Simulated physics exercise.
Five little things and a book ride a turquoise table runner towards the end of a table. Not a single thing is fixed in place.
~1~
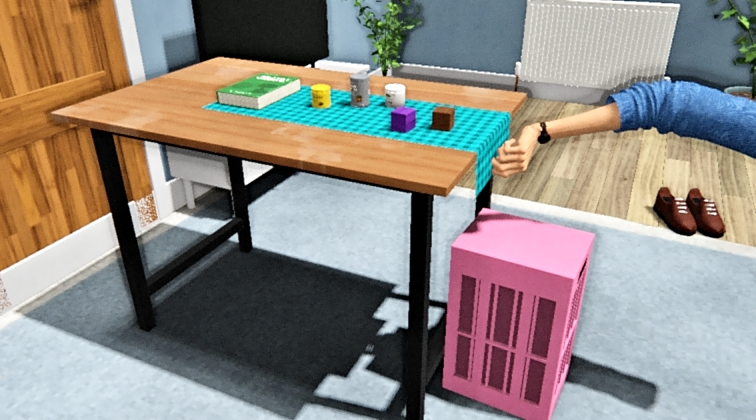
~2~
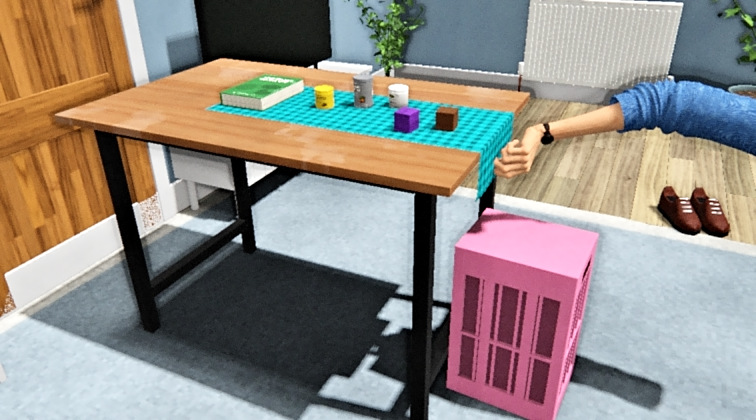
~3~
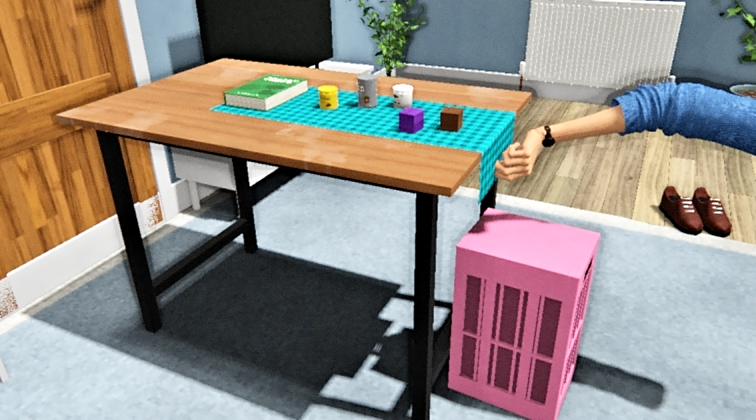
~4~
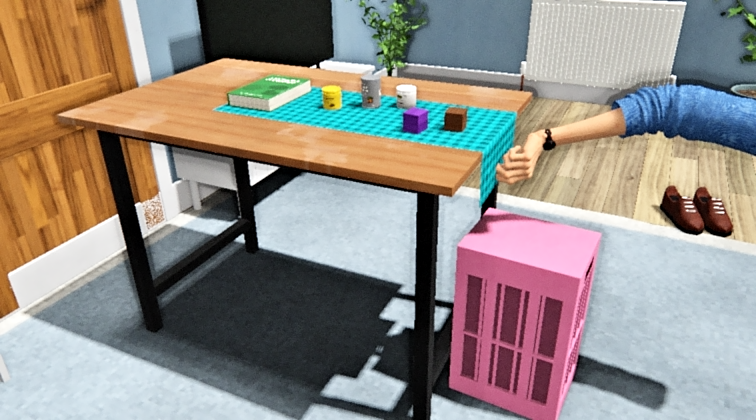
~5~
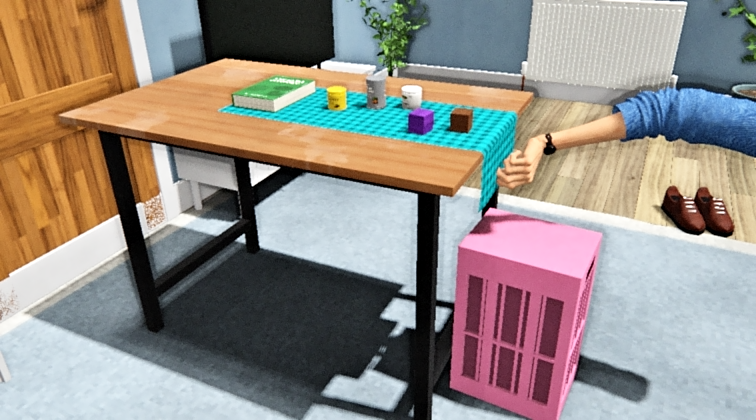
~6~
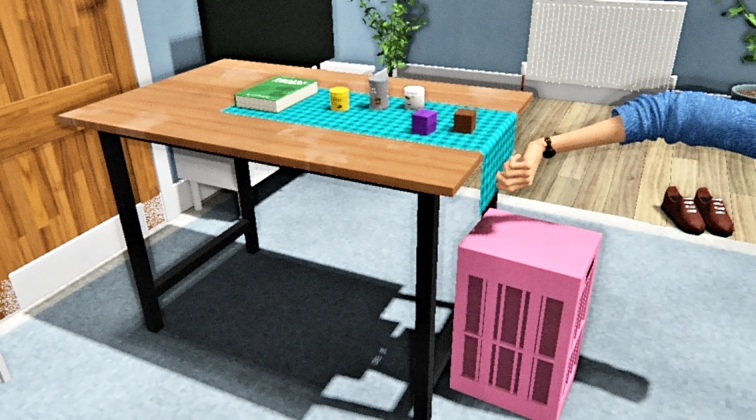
A turquoise runner slid slowly to the right along a wooden table, carrying a green book, three pots and two small cubes, while a hand gripped its overhanging end above a pink crate.
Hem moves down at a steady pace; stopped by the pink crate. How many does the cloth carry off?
Going over the edge will be one of them.
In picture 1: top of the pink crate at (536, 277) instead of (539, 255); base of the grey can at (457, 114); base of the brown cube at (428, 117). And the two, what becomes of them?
The grey can does not stay aboard, and the brown cube does not stay aboard.
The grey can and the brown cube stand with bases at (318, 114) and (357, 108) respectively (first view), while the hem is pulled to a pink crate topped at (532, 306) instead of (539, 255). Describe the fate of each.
Grey can: Safe; brown cube: Safe.
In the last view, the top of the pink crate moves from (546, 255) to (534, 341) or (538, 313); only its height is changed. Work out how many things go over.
Count: 4, then 3.
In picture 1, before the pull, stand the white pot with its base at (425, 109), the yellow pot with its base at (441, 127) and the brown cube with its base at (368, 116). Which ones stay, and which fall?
The white pot ends up on top, the yellow pot ends up off and the brown cube ends up on top.
A little later, hem on the crate; brown cube gone.
When it is over, hem on the crate; brown cube gone. It carries off one.
